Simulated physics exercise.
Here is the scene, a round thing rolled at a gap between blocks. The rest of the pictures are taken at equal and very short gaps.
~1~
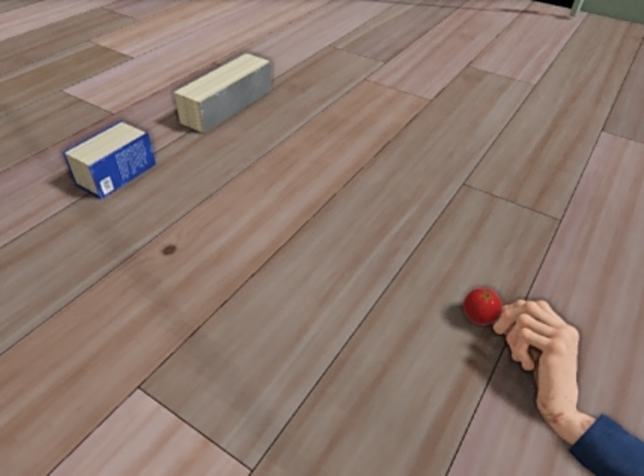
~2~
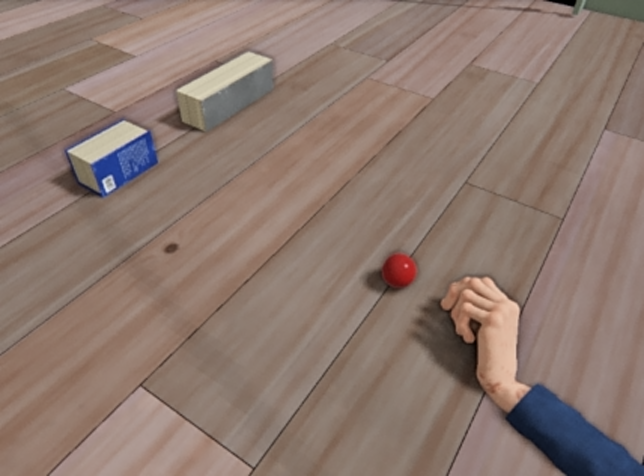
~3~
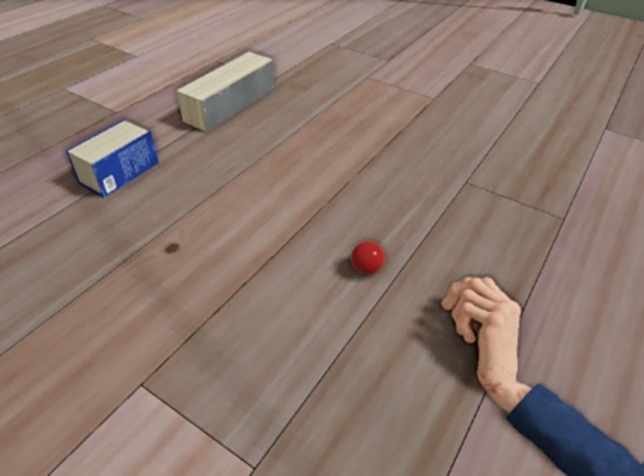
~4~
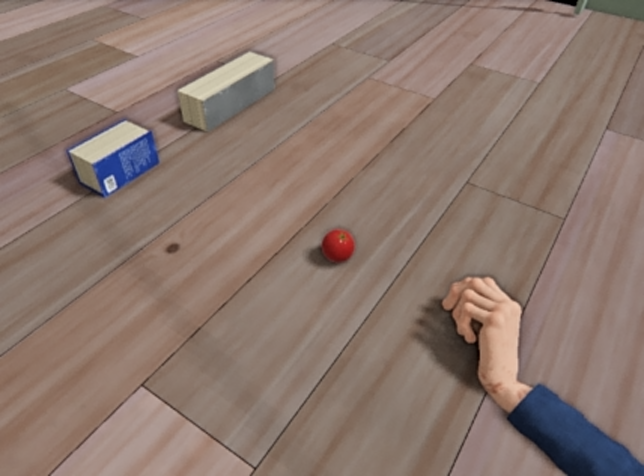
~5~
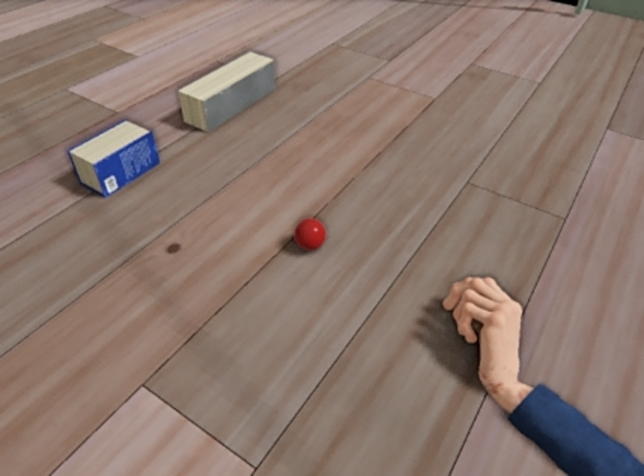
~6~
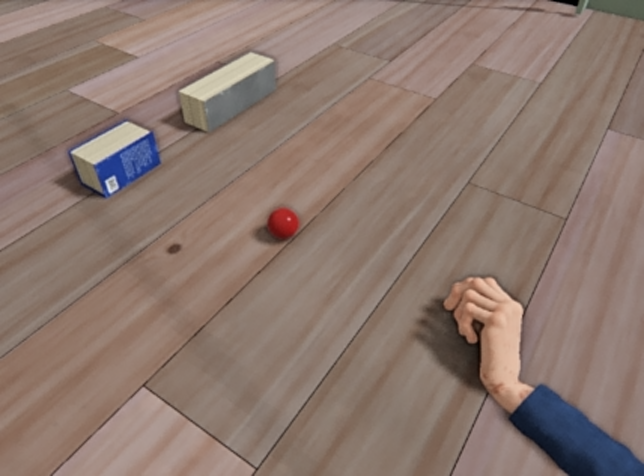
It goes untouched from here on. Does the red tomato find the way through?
The red tomato is stopped.
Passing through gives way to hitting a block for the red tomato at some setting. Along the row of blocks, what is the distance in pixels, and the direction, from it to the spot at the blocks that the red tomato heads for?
The flip comes at close to 28 pixels toward the right.
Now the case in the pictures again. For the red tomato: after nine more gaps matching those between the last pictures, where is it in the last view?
Estimated position: Approx. (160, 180).
Then, 0.24 s on from there, red tomato coming back near (148, 168).
Then, 0.76 s on from there, red tomato coming back near (171, 200).
Then, 1.22 s on from there, red tomato coming back near (182, 219).
In the end, the red tomato bounces off.
